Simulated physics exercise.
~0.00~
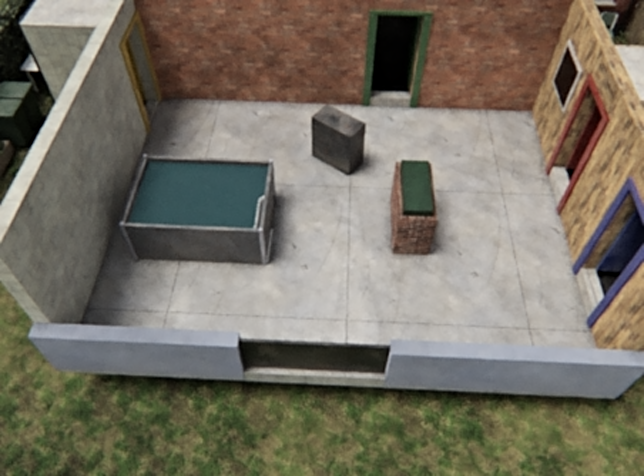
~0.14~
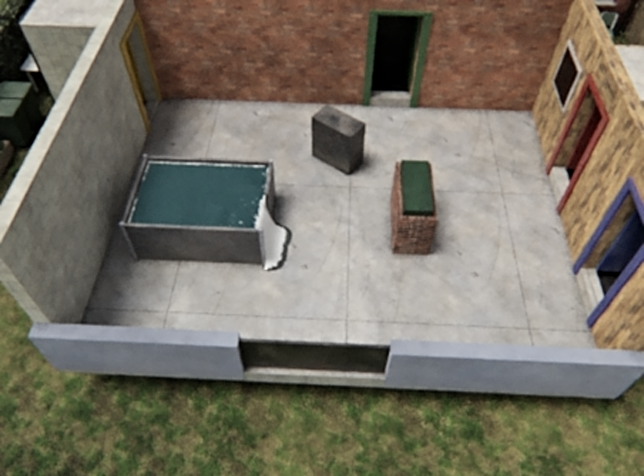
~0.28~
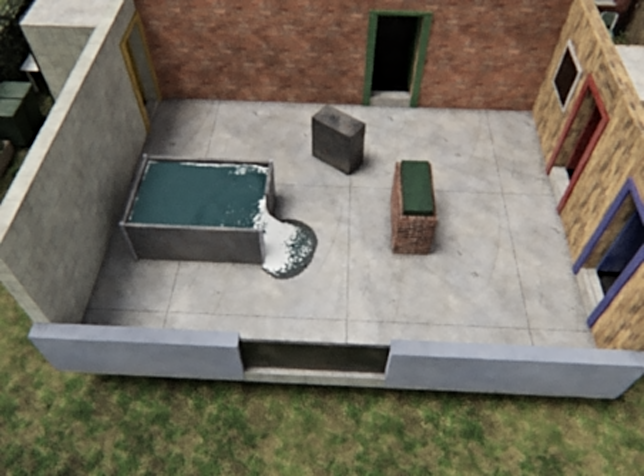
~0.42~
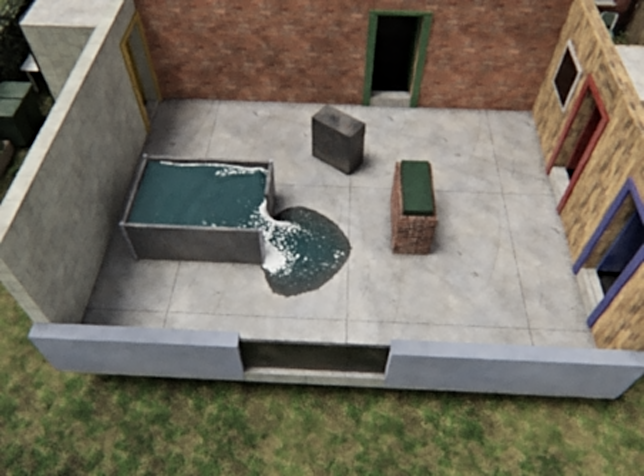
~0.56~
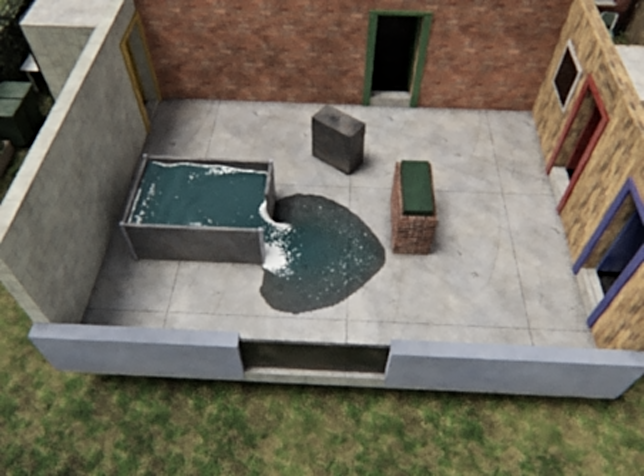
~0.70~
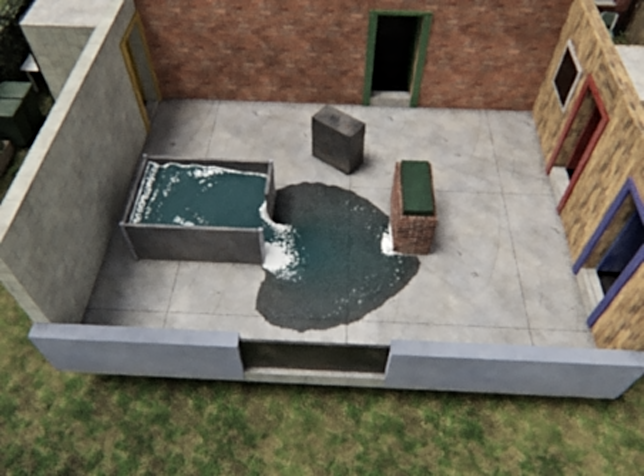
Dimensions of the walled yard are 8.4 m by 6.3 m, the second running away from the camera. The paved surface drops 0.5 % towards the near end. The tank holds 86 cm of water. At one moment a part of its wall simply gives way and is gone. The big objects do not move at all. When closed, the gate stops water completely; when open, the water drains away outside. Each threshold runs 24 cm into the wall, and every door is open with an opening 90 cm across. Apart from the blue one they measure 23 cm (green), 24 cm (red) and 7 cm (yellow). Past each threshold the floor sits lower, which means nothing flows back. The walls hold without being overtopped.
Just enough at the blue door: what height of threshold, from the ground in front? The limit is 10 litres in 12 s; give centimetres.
Some 17 cm.
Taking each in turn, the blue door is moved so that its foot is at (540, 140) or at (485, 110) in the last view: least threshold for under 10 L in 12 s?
You'd want about 12.5 cm there first, then about 14.0 cm.
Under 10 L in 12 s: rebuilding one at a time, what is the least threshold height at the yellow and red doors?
Roughly 7.5 cm at yellow and 7.5 cm at red.
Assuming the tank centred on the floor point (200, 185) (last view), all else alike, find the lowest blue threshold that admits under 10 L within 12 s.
Then roughly 9.5 cm.
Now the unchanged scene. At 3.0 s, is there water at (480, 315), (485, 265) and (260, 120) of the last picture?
Listed order - soaked through, soaked through, unwetted.
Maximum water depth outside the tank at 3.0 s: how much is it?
About 42 cm.
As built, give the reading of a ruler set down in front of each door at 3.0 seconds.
Lab note, depth in cm: Blue 22; green 15; red 0; yellow 0.
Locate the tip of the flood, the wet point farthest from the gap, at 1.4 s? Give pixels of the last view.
Around (546, 303).
After 1.4 s water covers 25 % of the floor, deepest (40 cm) near (277, 249); it has not reached the blue door.
After 3.0 s water covers 45 % of the floor, deepest (42 cm) near (594, 364); 22 cm at the blue door, 0 litres in over its 23 cm threshold.
After 12.0 s water covers 100 % of the floor, deepest (11 cm) near (561, 237); 7 cm at the blue door, 1 litre in over its 23 cm threshold.
At the blue door as built, the water arrived by 1.6 s and peaked near 22 cm at 3.0 s.
With a threshold of 15 cm, 19 litres would have come in within the 12 s; with 20 cm, 2 litres. So under 10 litres takes about 17 cm.
